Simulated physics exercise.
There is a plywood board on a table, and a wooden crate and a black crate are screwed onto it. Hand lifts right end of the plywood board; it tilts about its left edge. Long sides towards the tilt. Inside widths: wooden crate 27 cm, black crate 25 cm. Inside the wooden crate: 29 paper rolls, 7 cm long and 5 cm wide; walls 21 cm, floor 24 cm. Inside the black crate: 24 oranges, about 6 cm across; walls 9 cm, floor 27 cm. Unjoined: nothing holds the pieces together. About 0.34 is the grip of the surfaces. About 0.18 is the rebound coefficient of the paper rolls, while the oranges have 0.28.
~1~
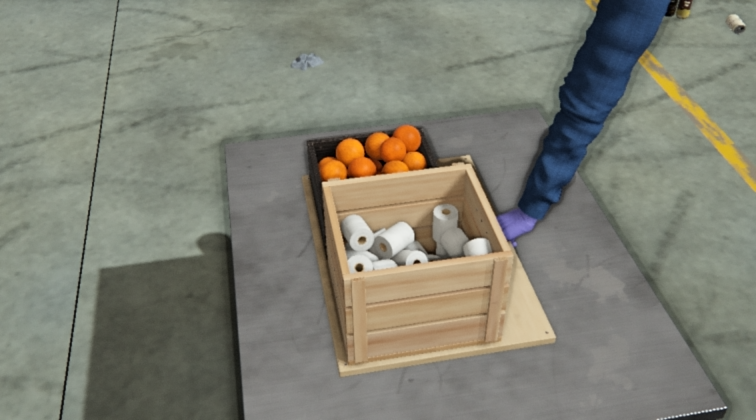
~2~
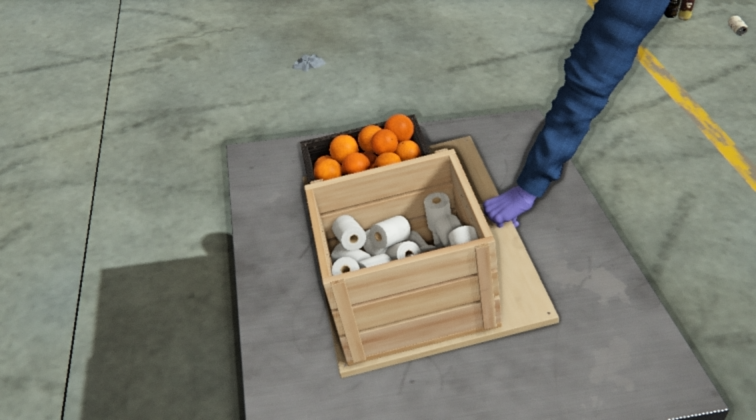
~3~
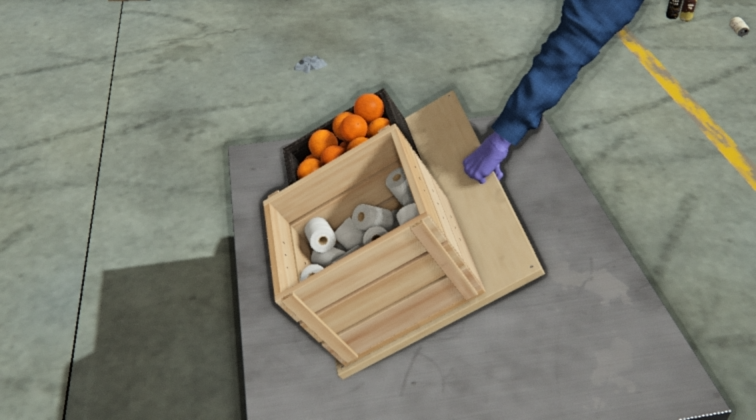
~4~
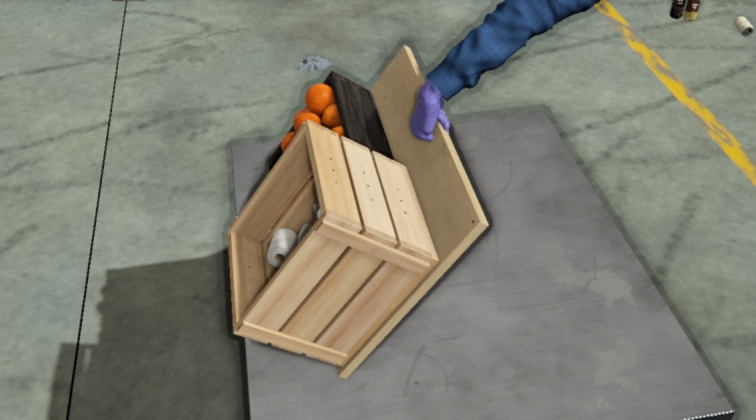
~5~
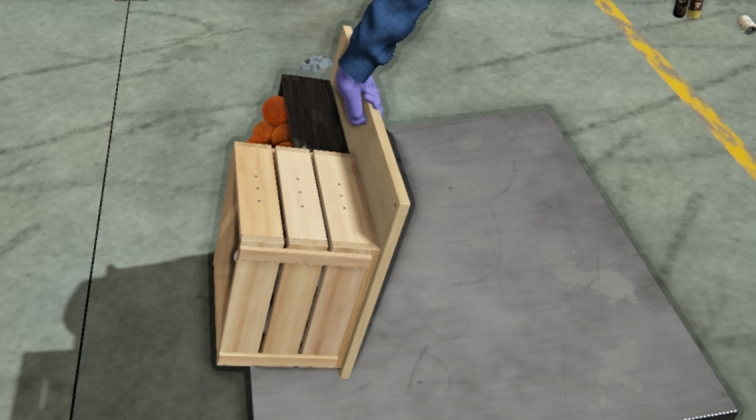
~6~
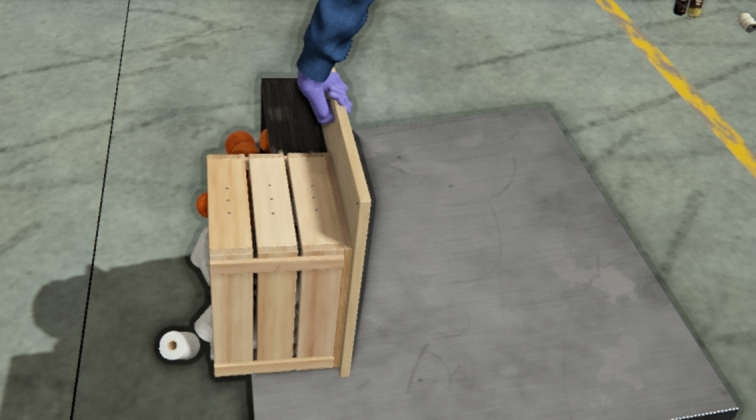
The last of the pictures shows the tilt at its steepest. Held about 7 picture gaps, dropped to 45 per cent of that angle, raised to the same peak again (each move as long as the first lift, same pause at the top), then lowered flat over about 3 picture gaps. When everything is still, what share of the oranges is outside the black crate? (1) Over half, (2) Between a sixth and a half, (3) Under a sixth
Answer: 1.
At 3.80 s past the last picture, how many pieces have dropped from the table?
Number of pieces - roughly 25.
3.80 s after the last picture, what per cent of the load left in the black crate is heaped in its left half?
About 40%.
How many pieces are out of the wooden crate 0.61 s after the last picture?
Out so far from the wooden crate: Around 10.
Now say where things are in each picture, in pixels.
In the first picture (we follow the rim corner now nearest the camera, unless another is named), black crate (by its farthest rim corner) at (420, 130); wooden crate at (346, 274); tilt 0°; nothing out yet.
The second picture shows black crate at (413, 118); wooden crate at (326, 277); tilt 9°.
The third picture shows wooden crate at (278, 294); tilt 29°.
The fourth picture shows wooden crate at (235, 325); tilt 54°.
The fifth picture shows wooden crate at (217, 357); tilt 74°; 1 out.
The sixth picture shows wooden crate at (214, 368); tilt 83°; 11 out.
Then, 0.61 s after the last picture, tilt 83°; 10 of 29 out of the wooden crate and 14 of 24 out of the black crate.
Then, 1.37 s after the last picture, tilt 38°; 10 of 29 out of the wooden crate and 15 of 24 out of the black crate.
Then, 2.43 s after the last picture, tilt 83°; 10 of 29 out of the wooden crate and 15 of 24 out of the black crate.
When it is over (3.80 s after the last picture), 10 of 29 out of the wooden crate and 15 of 24 out of the black crate. Asked share, 15 of 24, 62 per cent.
